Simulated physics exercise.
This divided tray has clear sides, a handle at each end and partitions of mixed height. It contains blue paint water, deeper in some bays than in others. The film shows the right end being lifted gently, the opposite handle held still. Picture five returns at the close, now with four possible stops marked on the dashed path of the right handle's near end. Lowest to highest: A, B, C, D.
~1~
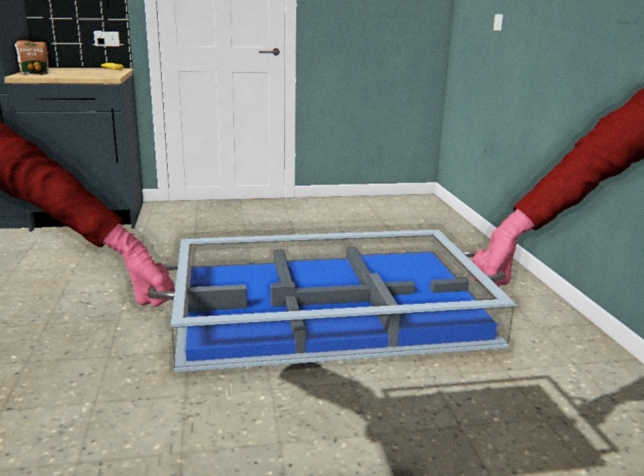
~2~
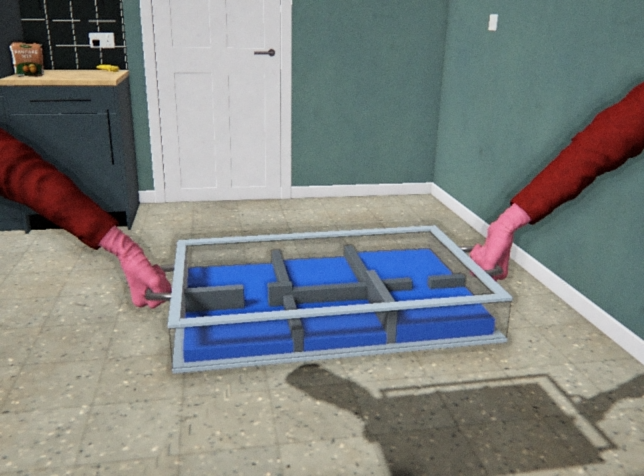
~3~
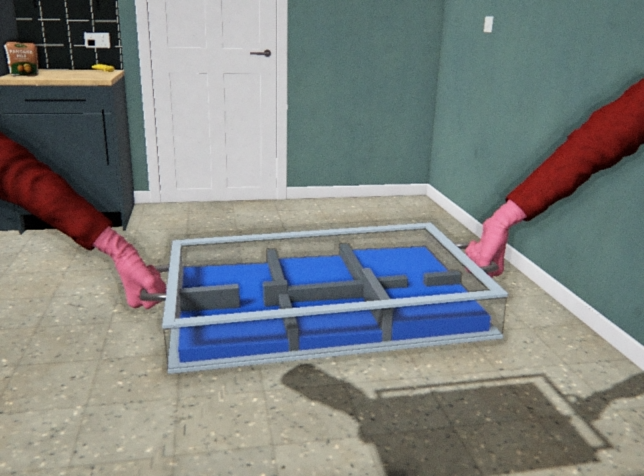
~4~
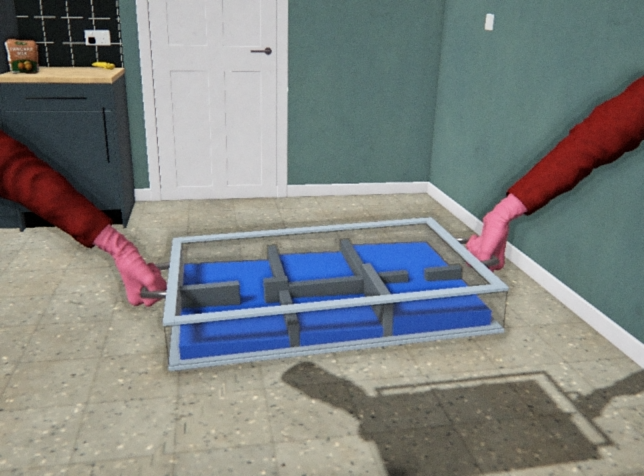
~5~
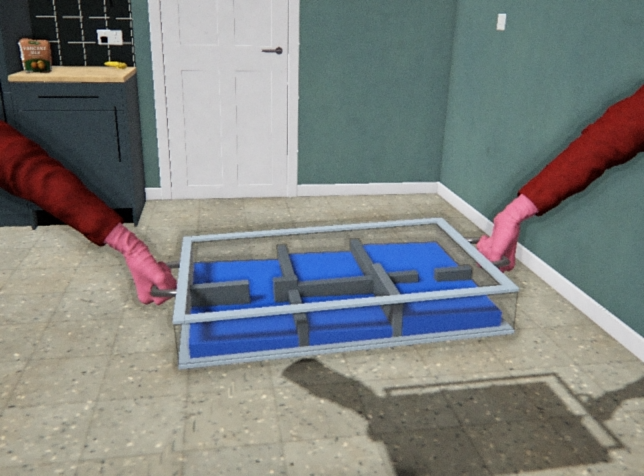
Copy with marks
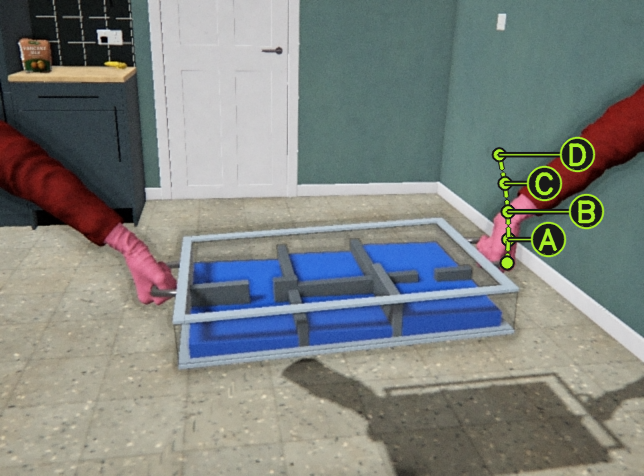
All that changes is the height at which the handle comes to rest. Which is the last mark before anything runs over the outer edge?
That is stop D.
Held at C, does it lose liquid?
No, that is safe.
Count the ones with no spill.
All four.
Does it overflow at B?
No, that is safe.
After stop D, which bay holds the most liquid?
The back left bay.
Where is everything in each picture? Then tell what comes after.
The tray is level; deepest in the front right bay, at (433, 308), shallowest in the front middle; right handle at (490, 265).
Tipped about 1° down to the left; no wall is crossed; right handle at (487, 260).
Tipped about 2° down to the left; no wall is crossed; right handle at (482, 256).
Tipped about 3° down to the left; no wall is crossed; right handle at (483, 251).
Tipped about 3° down to the left; deepest in the back right bay, at (409, 261), shallowest in the front middle; right handle at (494, 251).
On the marked copy, A at (508, 239); B at (508, 211); C at (504, 183); D at (499, 154).
If A is chosen, nothing spills; the back right bay holds the most.
If B is chosen, nothing spills; the back right bay holds the most.
If C is chosen, nothing spills; the back left bay holds the most.
If D is chosen, nothing spills; the back left bay holds the most.
